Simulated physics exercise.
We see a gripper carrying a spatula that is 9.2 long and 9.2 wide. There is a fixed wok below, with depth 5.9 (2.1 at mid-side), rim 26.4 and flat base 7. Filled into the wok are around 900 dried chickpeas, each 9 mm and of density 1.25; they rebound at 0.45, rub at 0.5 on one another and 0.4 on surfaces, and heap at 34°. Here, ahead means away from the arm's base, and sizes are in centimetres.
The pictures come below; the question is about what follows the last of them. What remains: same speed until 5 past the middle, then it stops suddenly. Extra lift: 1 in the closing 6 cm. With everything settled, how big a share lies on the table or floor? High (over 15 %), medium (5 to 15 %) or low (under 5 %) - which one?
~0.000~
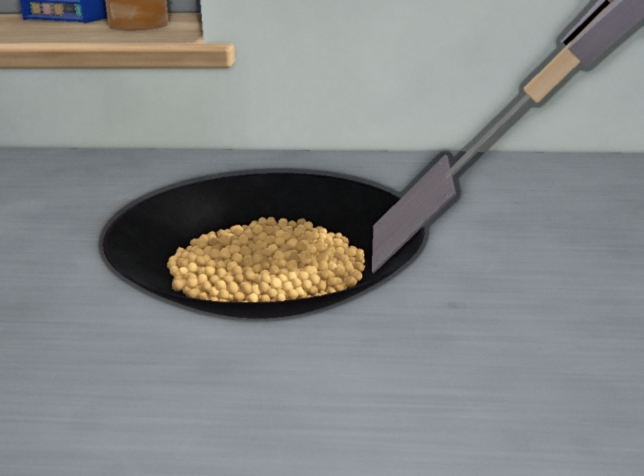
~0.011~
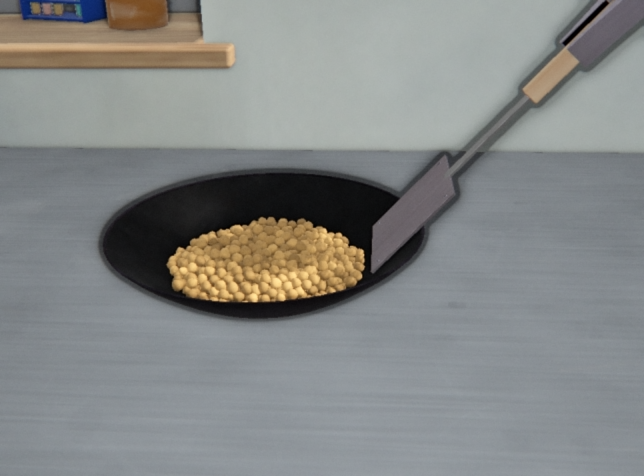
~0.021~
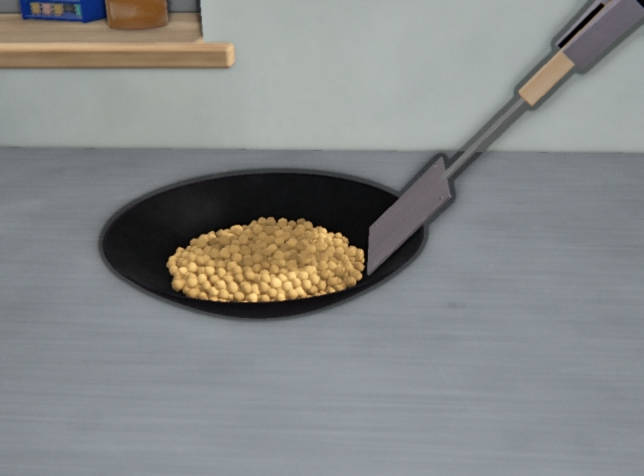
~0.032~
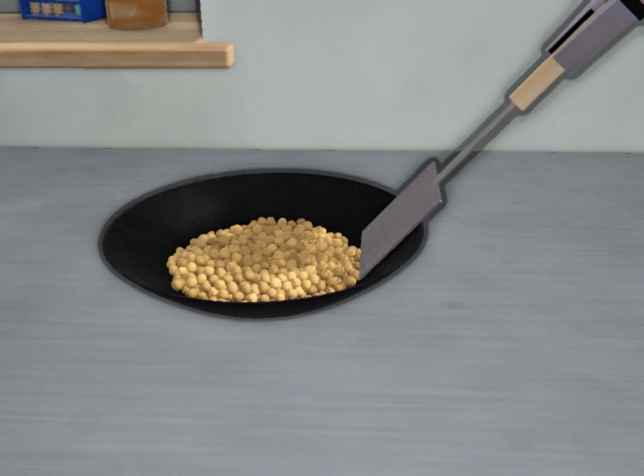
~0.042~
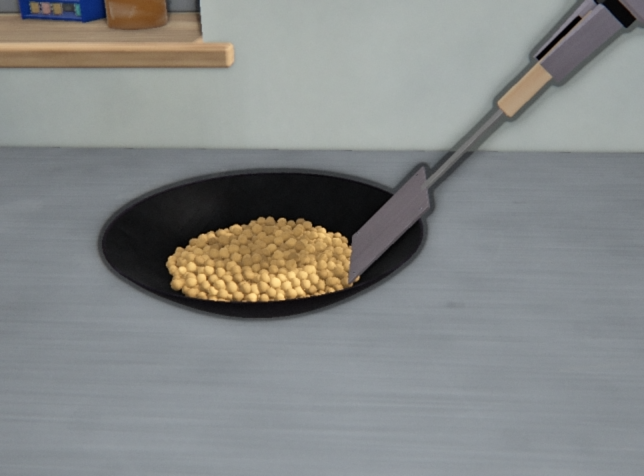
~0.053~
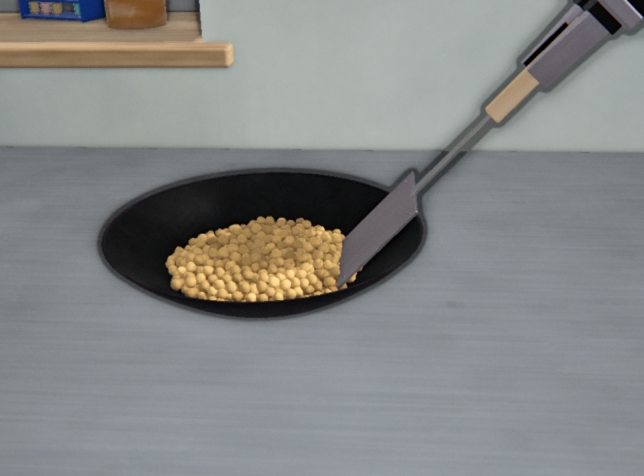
Medium, from 5 to 15 %.
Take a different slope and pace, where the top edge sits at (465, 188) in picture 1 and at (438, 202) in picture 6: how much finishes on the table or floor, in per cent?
I'd put it at roughly 0 per cent.
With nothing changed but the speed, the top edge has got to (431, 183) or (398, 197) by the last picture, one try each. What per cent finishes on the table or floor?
Roughly 0 per cent, then roughly 35 per cent.
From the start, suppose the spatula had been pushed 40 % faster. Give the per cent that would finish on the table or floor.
In that case, around 30 per cent would end on the table or floor.
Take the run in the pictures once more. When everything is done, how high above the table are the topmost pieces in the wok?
Roughly 7.5 centimetres.
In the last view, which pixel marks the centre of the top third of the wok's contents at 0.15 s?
Roughly pixel (231, 241).
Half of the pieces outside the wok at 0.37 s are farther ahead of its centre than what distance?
Some 16 cm.
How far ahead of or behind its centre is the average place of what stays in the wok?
I'd put it at roughly 5.0 cm toward the front.
After 0.10 s, sloping 48°, highest piece 7 above the table; 900 in the wok.
After 0.15 s, sloping 48°, highest piece 7 above the table; 900 in the wok.
After 0.37 s, sloping 48°, highest piece 7 above the table; 827 in the wok, 40 on the table or floor, 33 on the blade or in flight.
After 1.42 s, sloping 48°, highest piece 7 above the table; 818 in the wok, 82 on the table or floor.
At rest, 818 in the wok, 82 on the table or floor. That is 9 % on the table or floor.
